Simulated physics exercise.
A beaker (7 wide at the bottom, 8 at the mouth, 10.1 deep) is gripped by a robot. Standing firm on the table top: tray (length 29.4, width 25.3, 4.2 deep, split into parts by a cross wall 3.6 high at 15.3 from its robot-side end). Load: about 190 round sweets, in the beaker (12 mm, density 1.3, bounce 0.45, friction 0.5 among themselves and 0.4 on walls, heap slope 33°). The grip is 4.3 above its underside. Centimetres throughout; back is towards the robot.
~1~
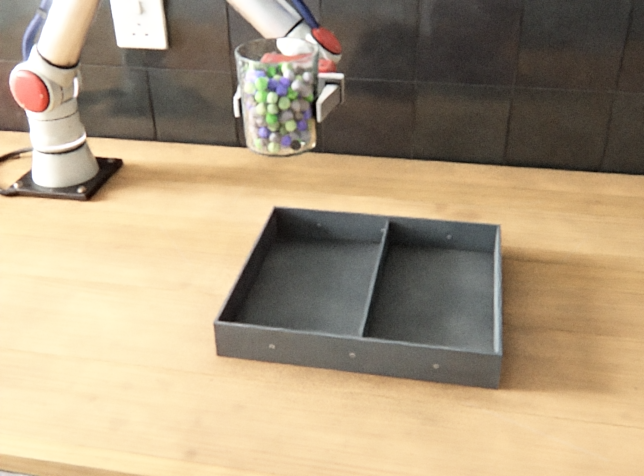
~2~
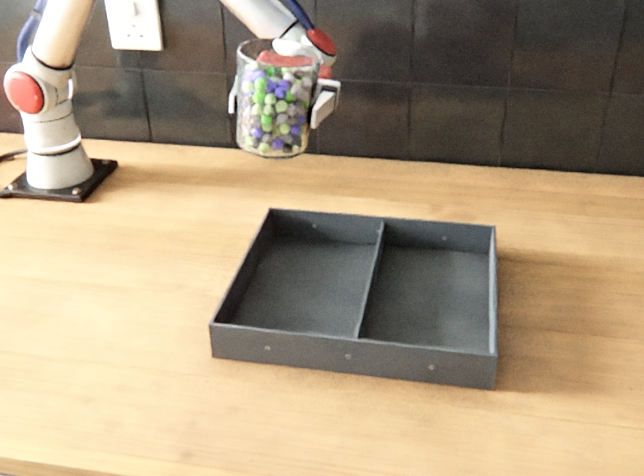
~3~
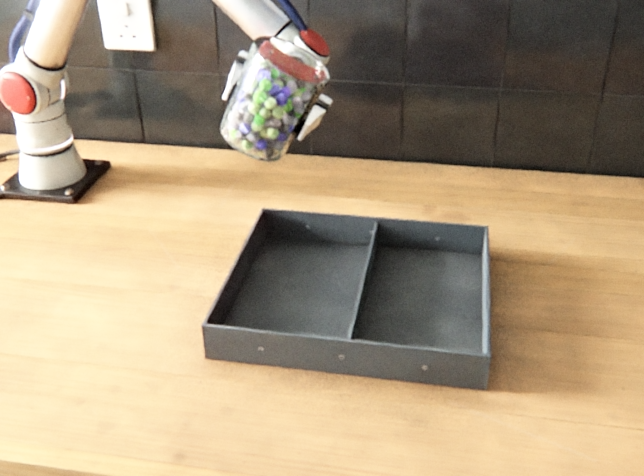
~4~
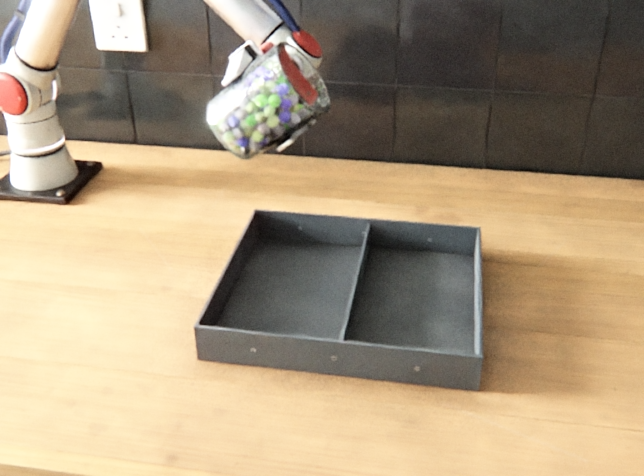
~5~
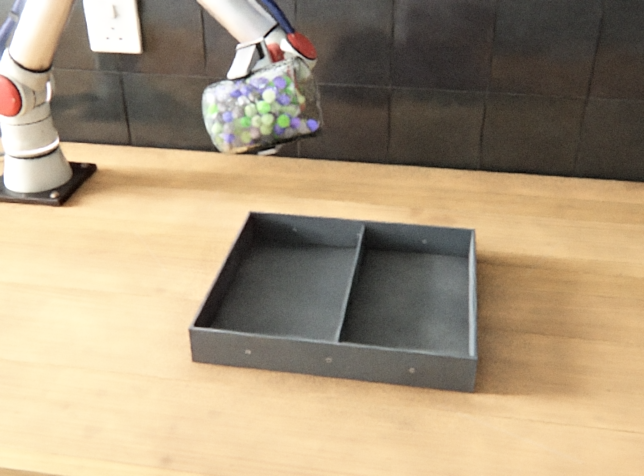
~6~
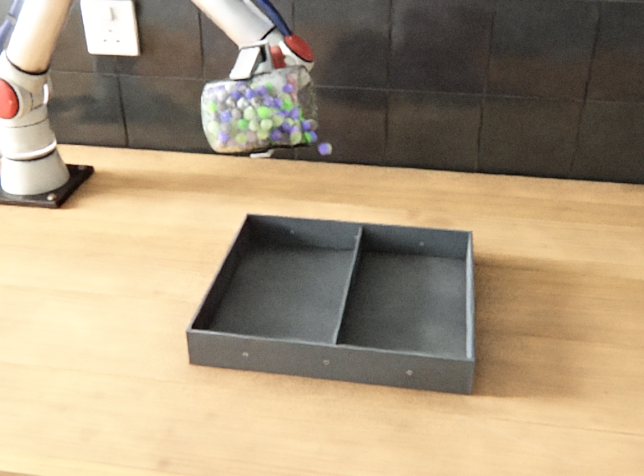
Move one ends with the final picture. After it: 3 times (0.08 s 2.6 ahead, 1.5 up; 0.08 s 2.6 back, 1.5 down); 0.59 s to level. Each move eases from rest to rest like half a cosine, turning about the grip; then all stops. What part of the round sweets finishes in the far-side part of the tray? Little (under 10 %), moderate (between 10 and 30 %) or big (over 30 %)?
Share in the far-side part of the tray: Big (over 30 %).
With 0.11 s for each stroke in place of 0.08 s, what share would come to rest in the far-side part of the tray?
Then about 45 per cent.
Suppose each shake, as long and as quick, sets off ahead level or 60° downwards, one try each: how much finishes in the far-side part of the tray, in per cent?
About 55 and 20 per cent.
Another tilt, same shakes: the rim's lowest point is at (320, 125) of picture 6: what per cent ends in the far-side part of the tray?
Some 40 per cent.
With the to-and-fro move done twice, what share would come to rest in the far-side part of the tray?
It would be near 65 per cent.
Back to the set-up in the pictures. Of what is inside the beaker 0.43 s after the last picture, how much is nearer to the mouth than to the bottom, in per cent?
About 65 per cent.
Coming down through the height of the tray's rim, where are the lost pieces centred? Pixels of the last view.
Near (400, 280).
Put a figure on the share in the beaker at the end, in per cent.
Some 25 per cent.
Then, 0.43 s on, tilted 79° forward, highest piece 26 above the table; 110 in the far-side part, 62 in the beaker, 5 in the robot-side part, 11 in flight or on a rim.
Then, 0.86 s on, tilted 23° forward, highest piece 27 above the table; 134 in the far-side part, 43 in the beaker, 11 in the robot-side part.
Then, 1.27 s on, level, highest piece 25 above the table; 134 in the far-side part, 43 in the beaker, 11 in the robot-side part.
Then, 2.32 s on, level, highest piece 25 above the table; 134 in the far-side part, 43 in the beaker, 11 in the robot-side part.
In the end, 134 in the far-side part, 43 in the beaker, 11 in the robot-side part. That is 71 % in the far-side part of the tray.
